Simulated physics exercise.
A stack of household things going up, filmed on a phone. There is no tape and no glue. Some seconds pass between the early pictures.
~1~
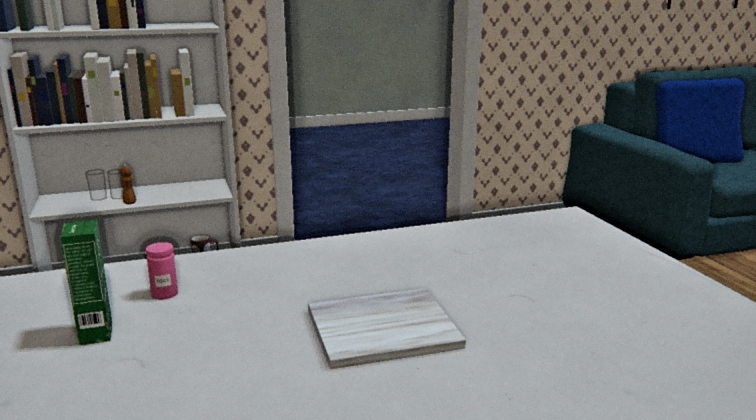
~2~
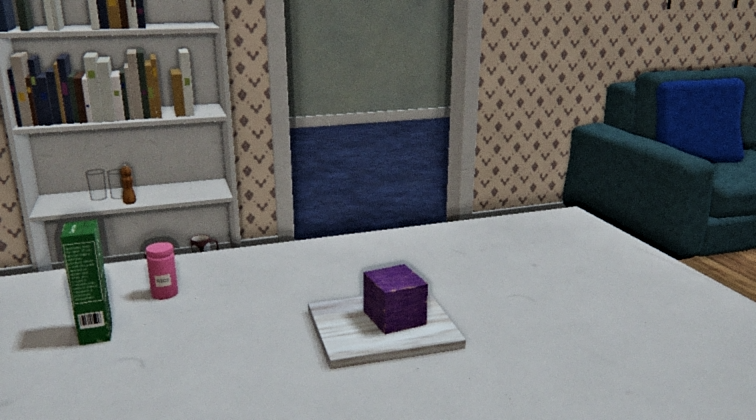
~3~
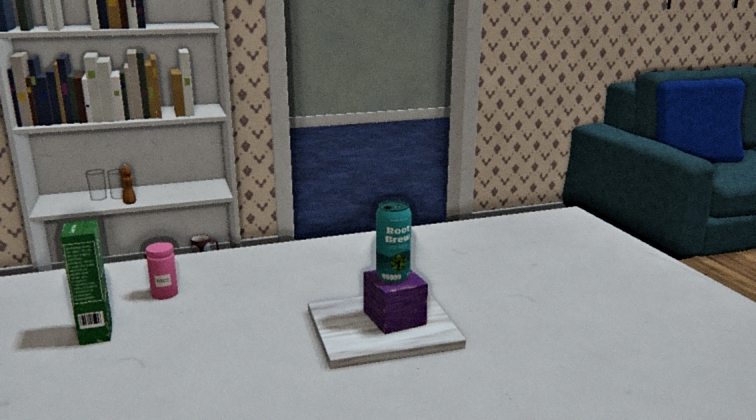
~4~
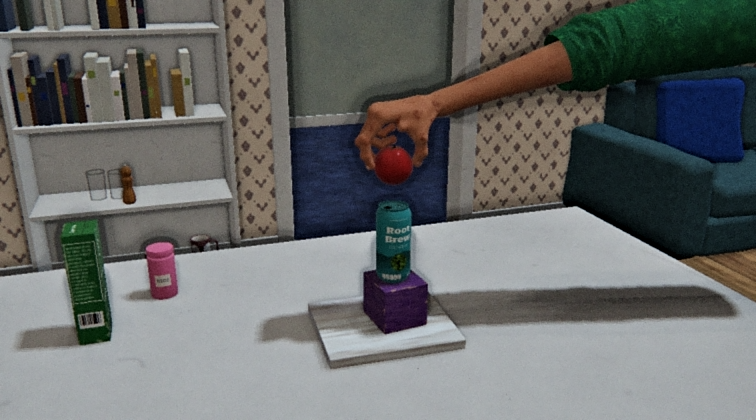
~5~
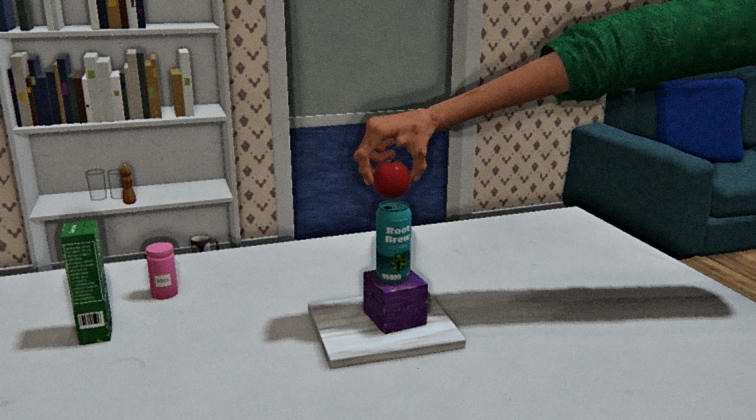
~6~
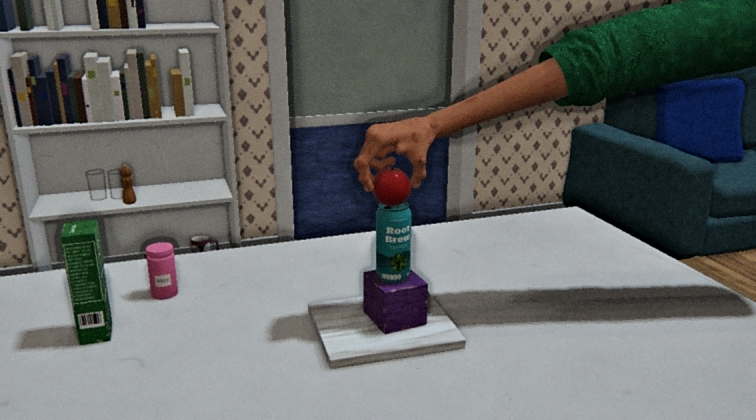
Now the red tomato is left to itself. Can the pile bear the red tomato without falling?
Yes. Seems the tower stands.
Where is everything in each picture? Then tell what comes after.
The last thing is not in view yet, in the first frame.
The last thing is not in view yet; green carton (88, 282), in the second frame.
The last thing is not in view yet; purple block (395, 298), in the third frame.
Coming down; red tomato (394, 165); pink shaker (162, 271), in the fourth frame.
Coming down; red tomato (392, 179); white board (383, 325), in the fifth frame.
Set down, still held; red tomato (392, 187); turquoise can (393, 242), in the sixth frame.
Then, 0.20 s on from there, no change.
Then, 0.40 s on from there, red tomato resting near (392, 187).
In the end, all 6 unmoved. At the end, from the last picture's camera, red tomato near (392, 187). The pile stays up.
